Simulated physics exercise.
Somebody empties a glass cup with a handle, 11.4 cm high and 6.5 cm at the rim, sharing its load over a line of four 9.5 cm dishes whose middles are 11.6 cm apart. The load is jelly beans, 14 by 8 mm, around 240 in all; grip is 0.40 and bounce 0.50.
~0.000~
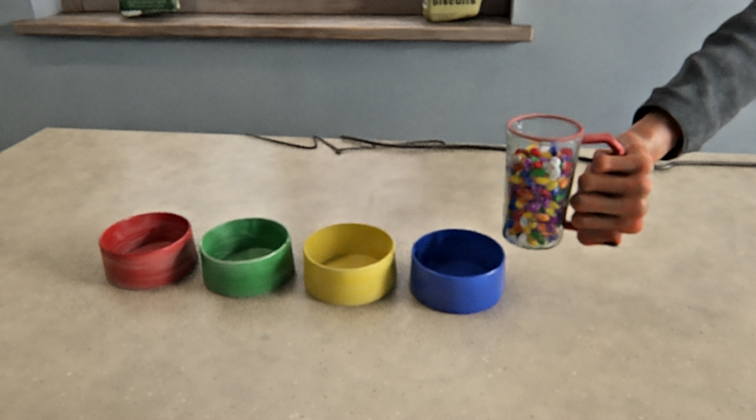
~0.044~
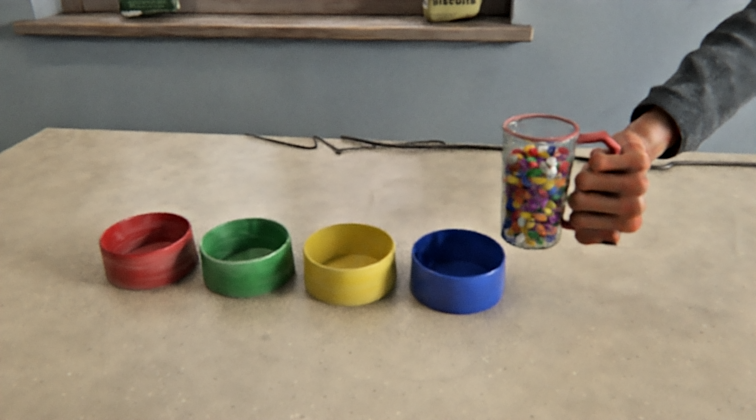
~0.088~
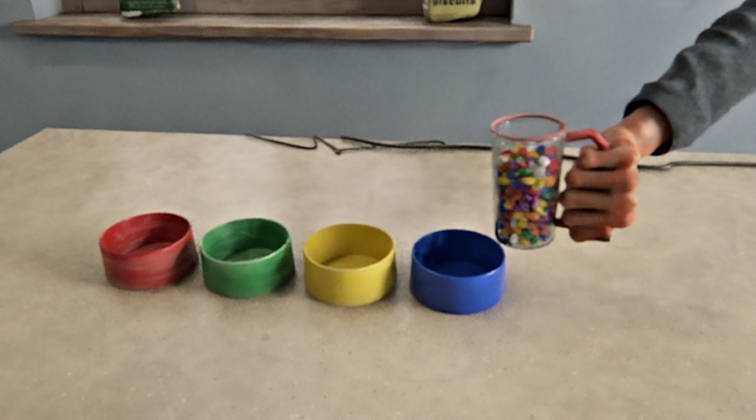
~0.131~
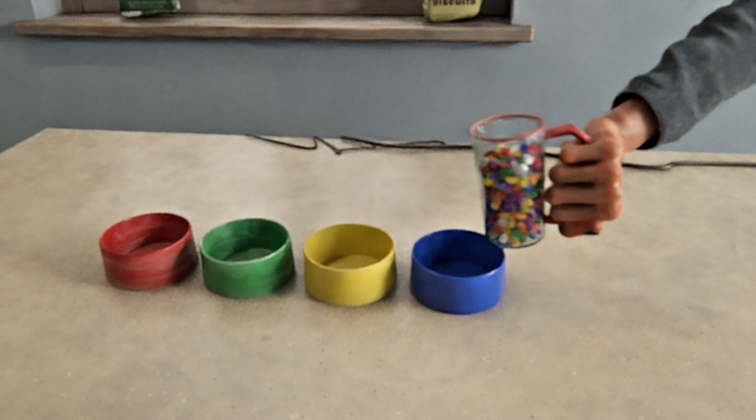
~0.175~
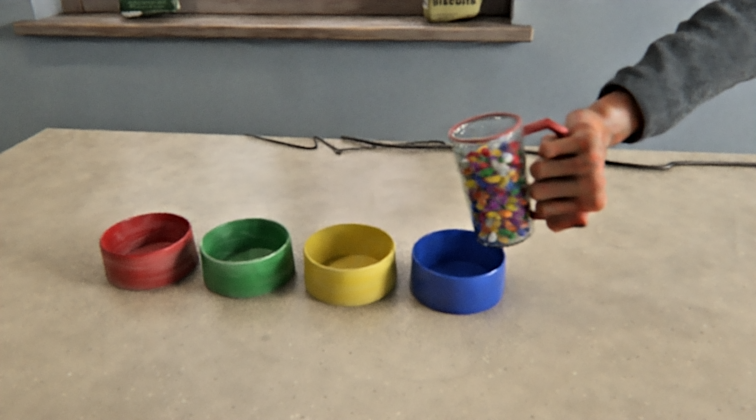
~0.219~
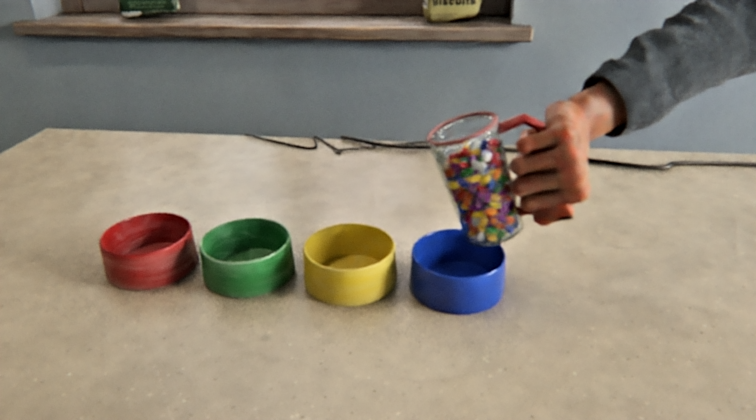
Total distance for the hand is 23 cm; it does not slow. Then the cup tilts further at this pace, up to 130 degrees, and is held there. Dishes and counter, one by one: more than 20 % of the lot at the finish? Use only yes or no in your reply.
Red: No; blue: No; green: Yes; yellow: No; counter: No.
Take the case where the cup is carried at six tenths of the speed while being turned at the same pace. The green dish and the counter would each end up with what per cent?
The shares would then be green 90 and counter 10.
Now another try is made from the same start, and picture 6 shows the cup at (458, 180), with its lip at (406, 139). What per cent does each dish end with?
Then red 0, blue 0, green 100, and yellow 0.
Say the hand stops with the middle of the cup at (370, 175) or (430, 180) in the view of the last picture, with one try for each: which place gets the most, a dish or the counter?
Try 1 - yellow; try 2 - yellow.
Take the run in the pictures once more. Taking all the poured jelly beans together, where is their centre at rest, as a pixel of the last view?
At about (251, 252).
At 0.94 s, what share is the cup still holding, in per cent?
Around 85 percent.
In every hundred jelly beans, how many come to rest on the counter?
0 %.
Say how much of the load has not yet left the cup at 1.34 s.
Around 5 in a hundred.
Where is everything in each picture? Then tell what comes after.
The first frame shows cup at (538, 183), tilt 0 degrees, lip at (509, 126), moved 0.0 cm; middle of the pieces at (538, 199); blue dish at (458, 252); yellow dish at (349, 245); green dish at (245, 239); red dish at (146, 233).
The second frame shows cup at (535, 183), tilt 1 degrees, lip at (505, 127), moved 0.3 cm; middle of the pieces at (535, 199).
The third frame shows cup at (526, 183), tilt 4 degrees, lip at (492, 128), moved 1.2 cm; middle of the pieces at (527, 198).
The fourth frame shows cup at (511, 182), tilt 9 degrees, lip at (472, 131), moved 2.5 cm; middle of the pieces at (514, 197).
The fifth frame shows cup at (495, 182), tilt 14 degrees, lip at (450, 134), moved 4.1 cm; middle of the pieces at (499, 196).
The sixth frame shows cup at (479, 181), tilt 19 degrees, lip at (429, 138), moved 5.7 cm; middle of the pieces at (484, 195); blue dish at (458, 252); yellow dish at (349, 246); green dish at (245, 239); red dish at (146, 233). The cup turns about 120 degrees a second and travels 36 cm a second.
After 0.65 s, tilt 72 degrees; cup holds 100 %.
After 0.94 s, tilt 107 degrees; cup holds 85 %, green 15 %.
After 1.34 s, tilt 130 degrees; cup holds 5 %, green 95 %.
At rest (1.8 s), red 0 %, blue 0 %, green 100 %, yellow 0 %, counter 0 %.
